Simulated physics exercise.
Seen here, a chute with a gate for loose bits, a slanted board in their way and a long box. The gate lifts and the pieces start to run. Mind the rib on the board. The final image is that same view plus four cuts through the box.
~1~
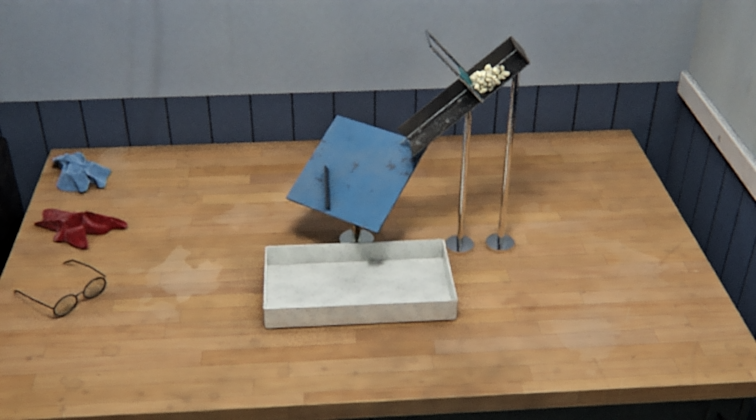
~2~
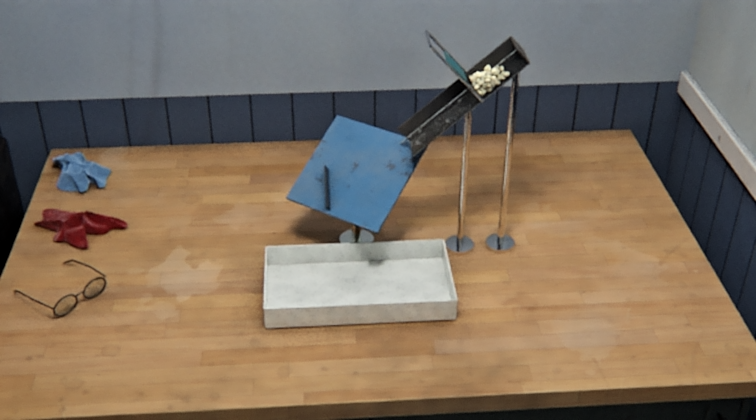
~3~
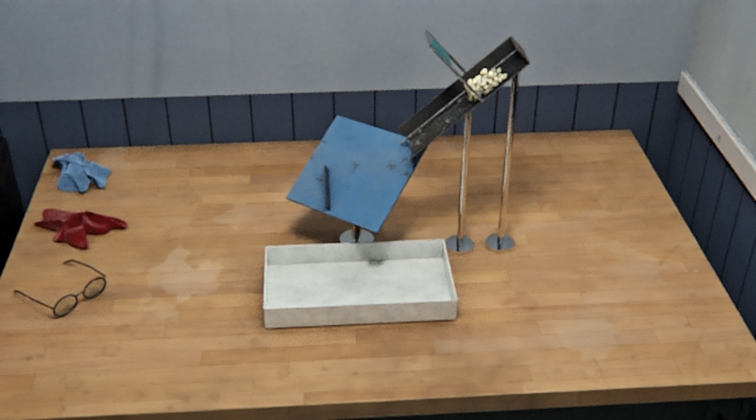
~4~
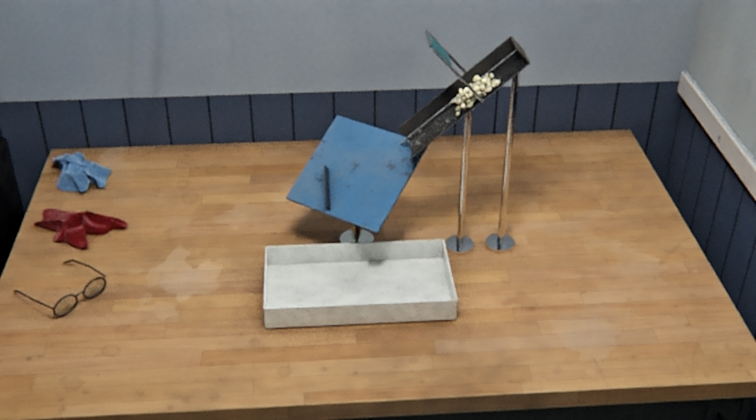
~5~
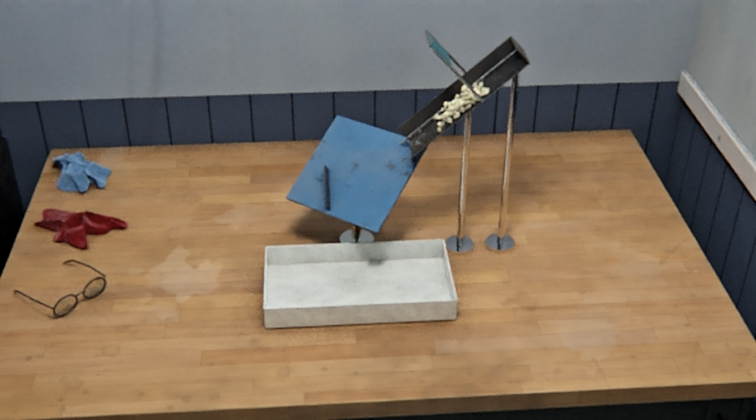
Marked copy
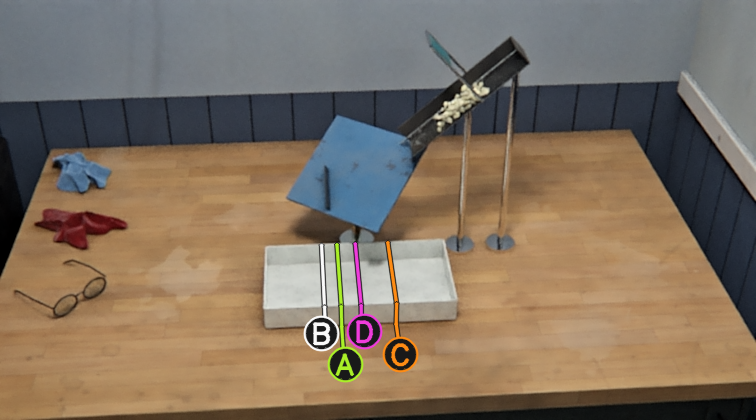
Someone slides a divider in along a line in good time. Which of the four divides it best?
I would pick line B.
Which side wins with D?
Left.
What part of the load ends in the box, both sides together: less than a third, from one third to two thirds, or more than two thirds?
About that: More than two thirds.
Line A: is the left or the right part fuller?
More lands on the left.
On the marked copy, line A crosses the front rim at (341, 305); line B crosses the front rim at (324, 306); line C crosses the front rim at (396, 302); line D crosses the front rim at (361, 304).
If A is chosen, of what is caught, nearly all on the left of the divider, a small part on the right.
If B is chosen, of what is caught, about half on the left of the divider, about half on the right.
If C is chosen, of what is caught, all on the left of the divider, none on the right.
If D is chosen, of what is caught, all on the left of the divider, none on the right.
